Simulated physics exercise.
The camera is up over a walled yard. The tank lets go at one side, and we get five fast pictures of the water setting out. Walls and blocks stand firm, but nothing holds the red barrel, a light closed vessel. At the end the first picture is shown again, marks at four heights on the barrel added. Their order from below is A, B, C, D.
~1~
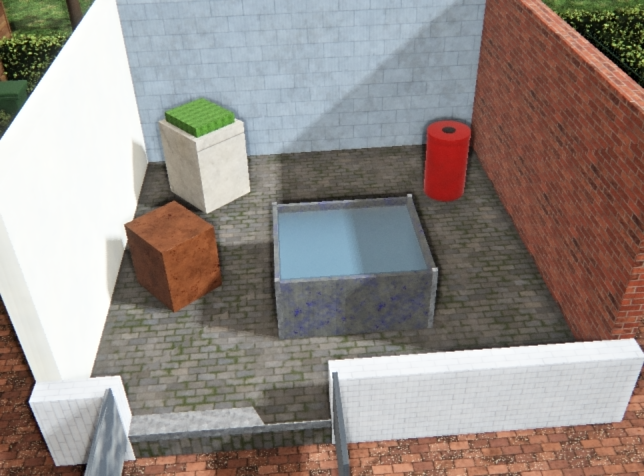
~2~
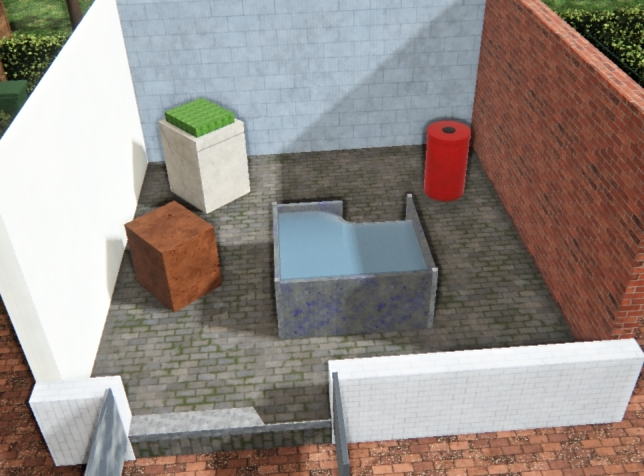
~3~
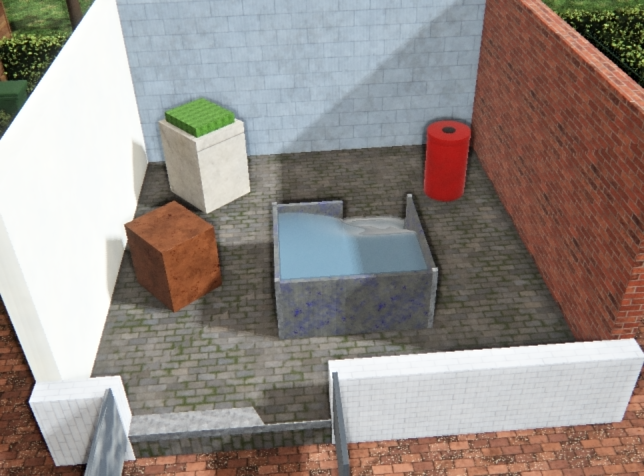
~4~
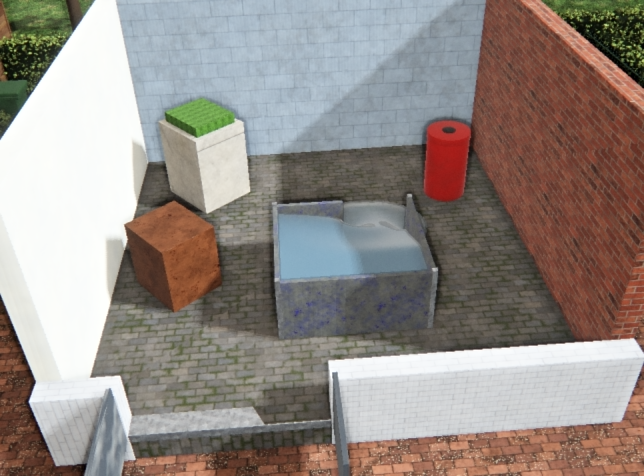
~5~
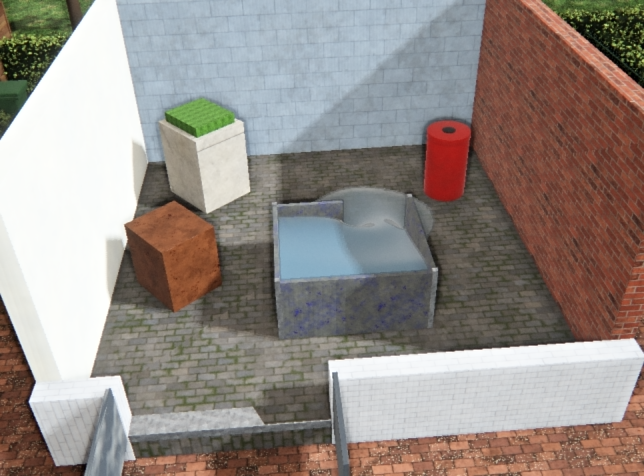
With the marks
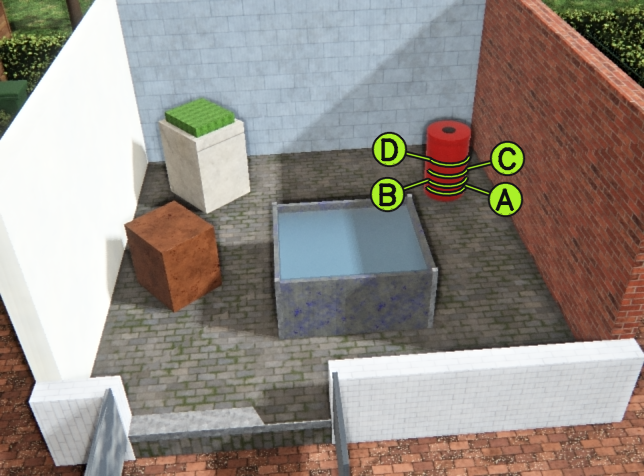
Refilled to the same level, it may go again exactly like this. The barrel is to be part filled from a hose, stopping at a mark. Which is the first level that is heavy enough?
Choose B.
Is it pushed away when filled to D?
No.
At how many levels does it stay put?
Three of the four.
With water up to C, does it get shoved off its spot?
No, not at all.
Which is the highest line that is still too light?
That would be A.
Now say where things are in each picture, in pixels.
In the first frame, lid of the red barrel at (450, 130); tank full, its middle at (349, 242); open gate at (226, 372).
In the second frame, water covers 1 % of the ground, mostly out of sight from here.
In the third frame, water covers 3 % of the ground, mostly out of sight from here.
In the fourth frame, 6 % of the ground wet, in view closest to the barrel at (419, 222).
In the fifth frame, lid of the red barrel at (450, 130); 9 % of the ground wet, in view closest to the barrel at (412, 201).
On the marked copy, A at (449, 193); B at (450, 186); C at (451, 176); D at (452, 165); from the bottom up A, B, C, D.
With A, it is pushed about its own width away.
With B, it does not move.
With C, it does not move.
With D, it does not move.
